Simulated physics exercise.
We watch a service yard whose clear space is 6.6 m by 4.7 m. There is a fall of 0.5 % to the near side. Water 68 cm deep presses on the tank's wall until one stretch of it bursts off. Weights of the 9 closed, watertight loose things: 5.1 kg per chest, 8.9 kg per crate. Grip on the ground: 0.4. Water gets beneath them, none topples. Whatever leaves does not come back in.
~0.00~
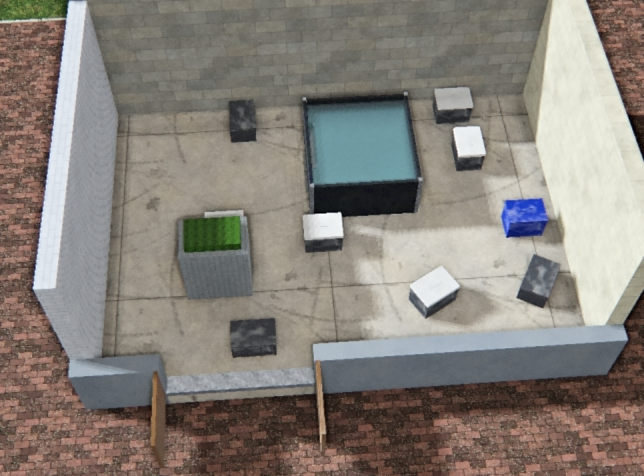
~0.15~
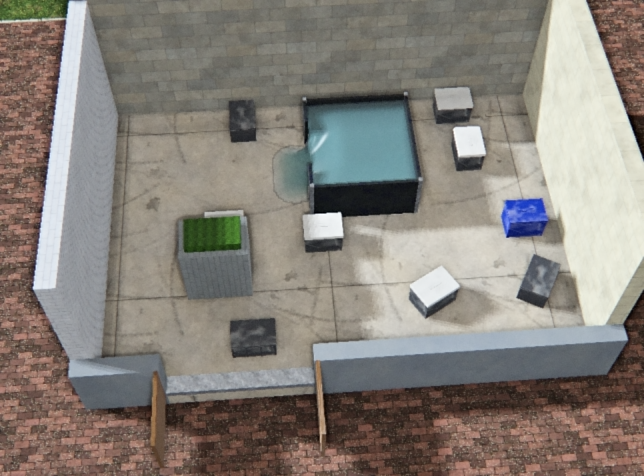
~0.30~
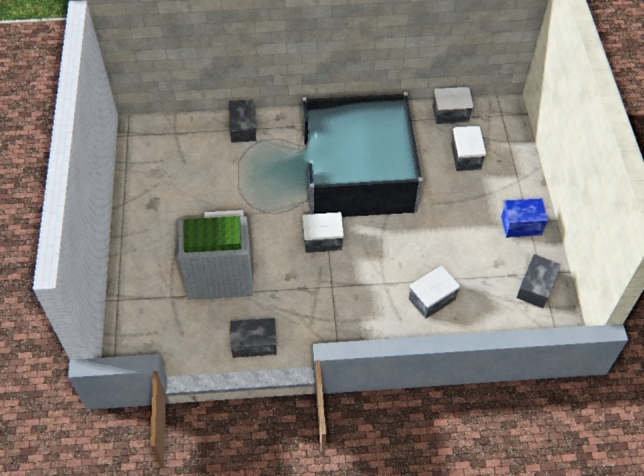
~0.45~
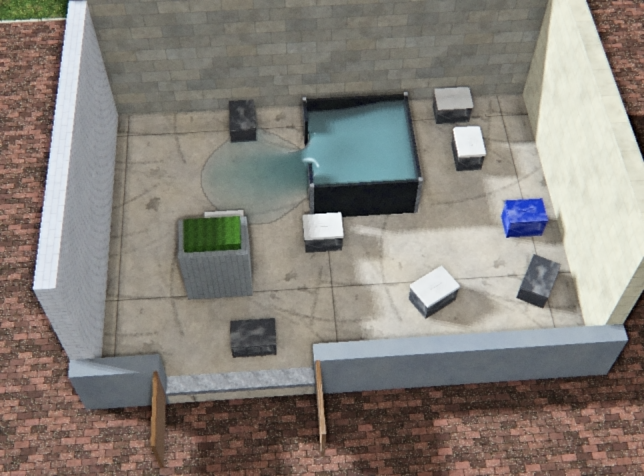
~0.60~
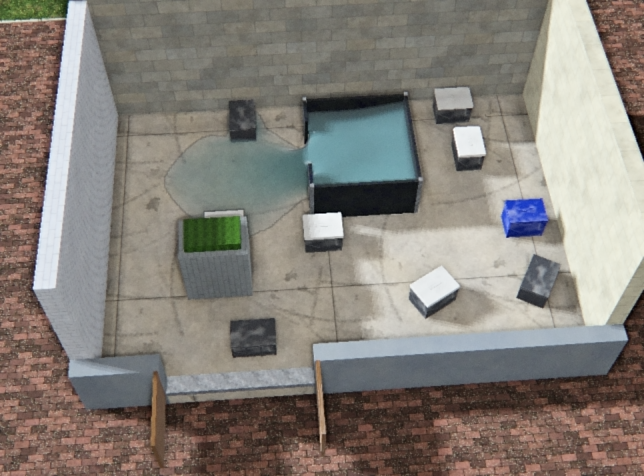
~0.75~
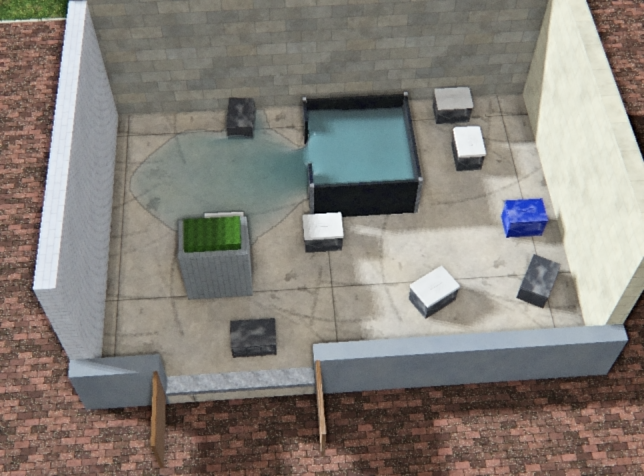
At the start, a square tank of water stands in a walled yard among scattered blocks, a blue chest, and a green-topped block. Water then pours from the tank's left side and spreads leftward in a thin, widening pool, reaching a dark block near the back wall, which shifts slightly.
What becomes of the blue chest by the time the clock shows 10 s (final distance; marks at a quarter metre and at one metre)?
It stays nearly in place.
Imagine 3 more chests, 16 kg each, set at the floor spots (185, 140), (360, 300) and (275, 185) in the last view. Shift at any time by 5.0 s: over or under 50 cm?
In order: Above it, below it, above it.
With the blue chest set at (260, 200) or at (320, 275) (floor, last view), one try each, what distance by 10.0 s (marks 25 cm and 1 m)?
From the first place it goes well off; from the second it goes well off.
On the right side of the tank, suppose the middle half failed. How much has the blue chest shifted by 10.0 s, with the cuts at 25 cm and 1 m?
I'd expect the blue chest to have ended up far off.
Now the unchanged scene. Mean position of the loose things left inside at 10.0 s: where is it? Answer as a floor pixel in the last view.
Near (475, 248).
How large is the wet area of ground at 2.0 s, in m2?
Somewhere about 12 m2, give or take.
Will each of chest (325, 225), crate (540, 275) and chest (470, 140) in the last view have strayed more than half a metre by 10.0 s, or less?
Well, going one by one, it's too far, not that far and not that far.
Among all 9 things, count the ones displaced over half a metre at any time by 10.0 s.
That comes to 6.
After 2.0 s the blue chest is near (527, 210), 0.0 m from its start, aground; 0 of 9 are out; 2 afloat.
After 4.5 s the blue chest is near (527, 210), 0.0 m from its start, aground; 0 of 9 are out; 2 afloat.
After 7.0 s the blue chest is near (527, 210), 0.0 m from its start, aground; 1 of 9 are out; 2 afloat.
After 10.0 s the blue chest is near (532, 207), 0.1 m from its start, aground; 1 of 9 are out; 4 afloat.
